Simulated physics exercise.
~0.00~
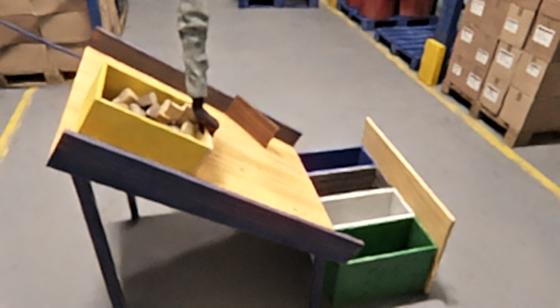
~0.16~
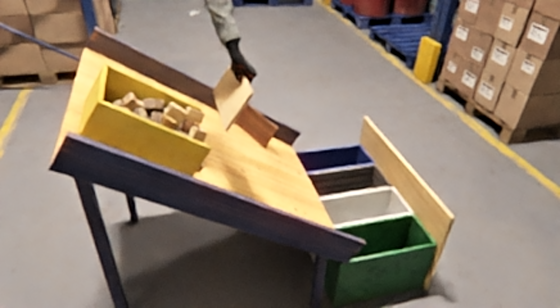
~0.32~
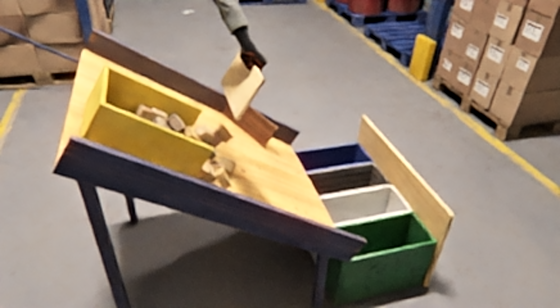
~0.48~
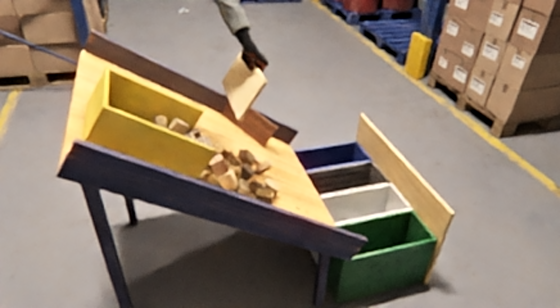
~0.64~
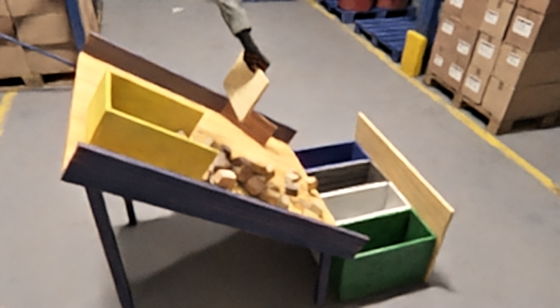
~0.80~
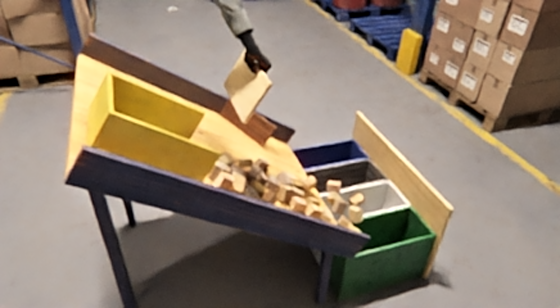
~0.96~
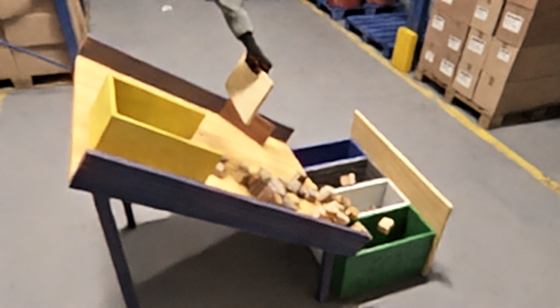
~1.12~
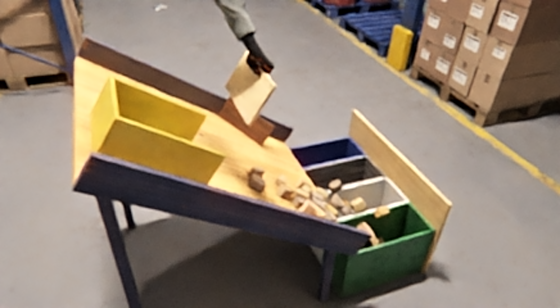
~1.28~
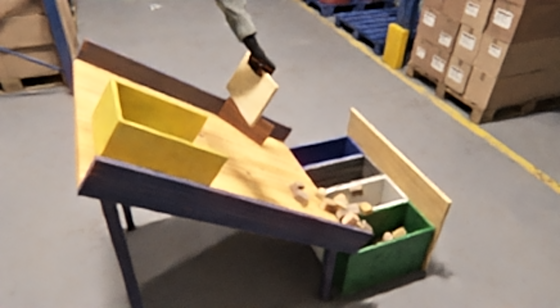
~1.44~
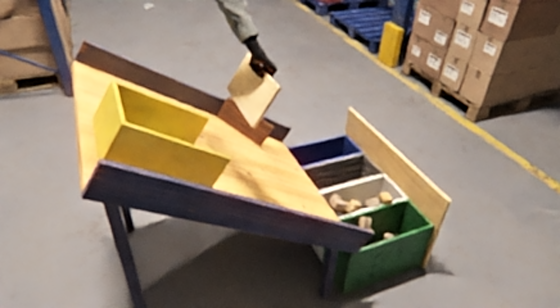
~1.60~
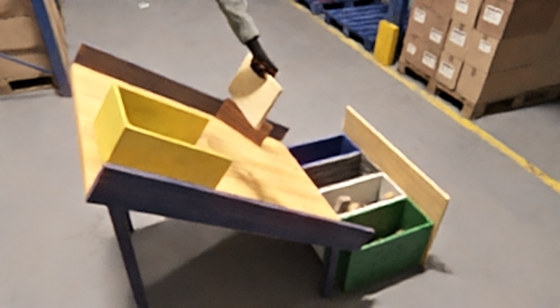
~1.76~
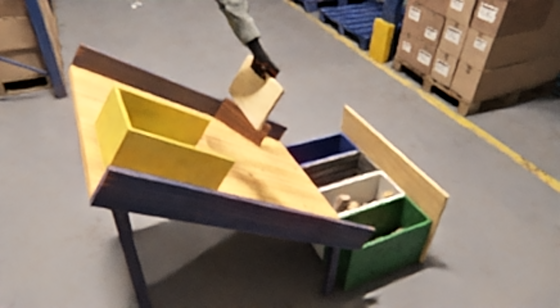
In a warehouse, a gloved hand lifting a gate, wooden offcuts tumbling down a sloping table into white and green bins.
